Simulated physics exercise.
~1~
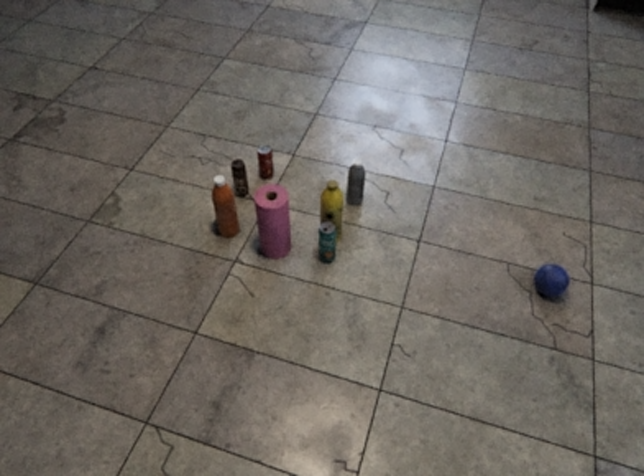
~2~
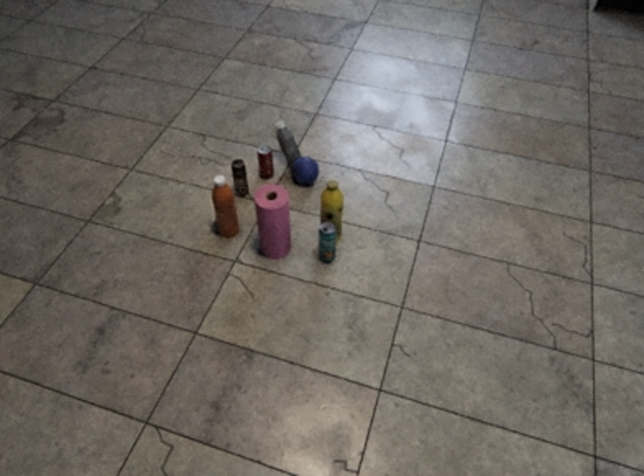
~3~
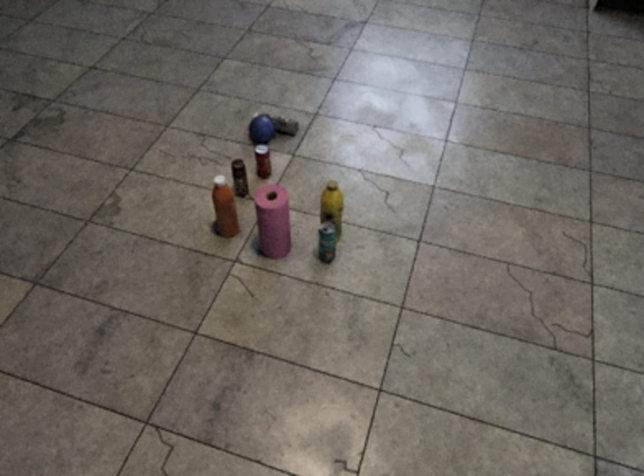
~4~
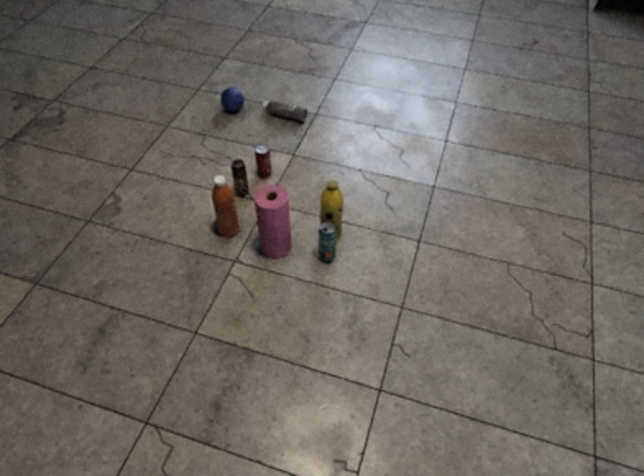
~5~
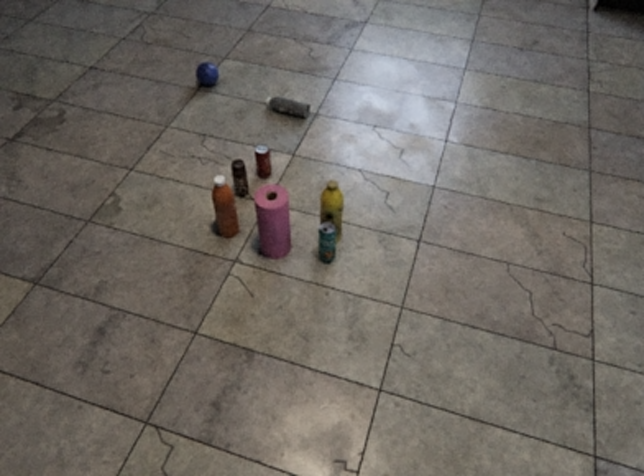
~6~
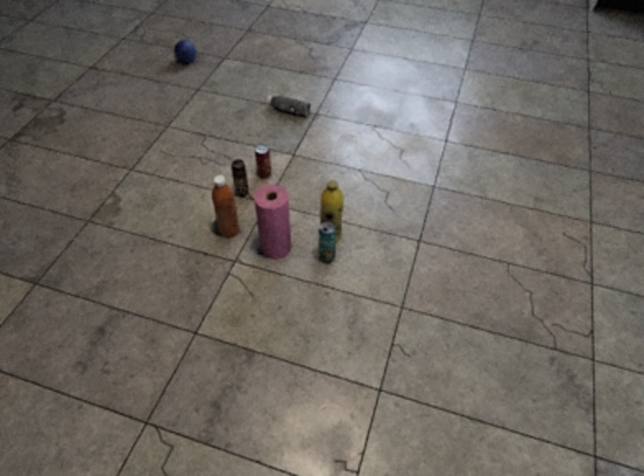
On a tiled stone floor, a pink roll stands among a cluster of upright bottles and cans, with a blue ball off to the right. The ball rolls left into the back of the group, and the grey bottle is shoved left and away, leaning over beside it. The bottle drops onto its side behind the others as the ball keeps going. The ball then rolls clear toward the upper left, while the bottle settles a little to the right. At the end, only the grey bottle lies flat, the rest of the group still stands in place, and the ball is far off at the upper left.
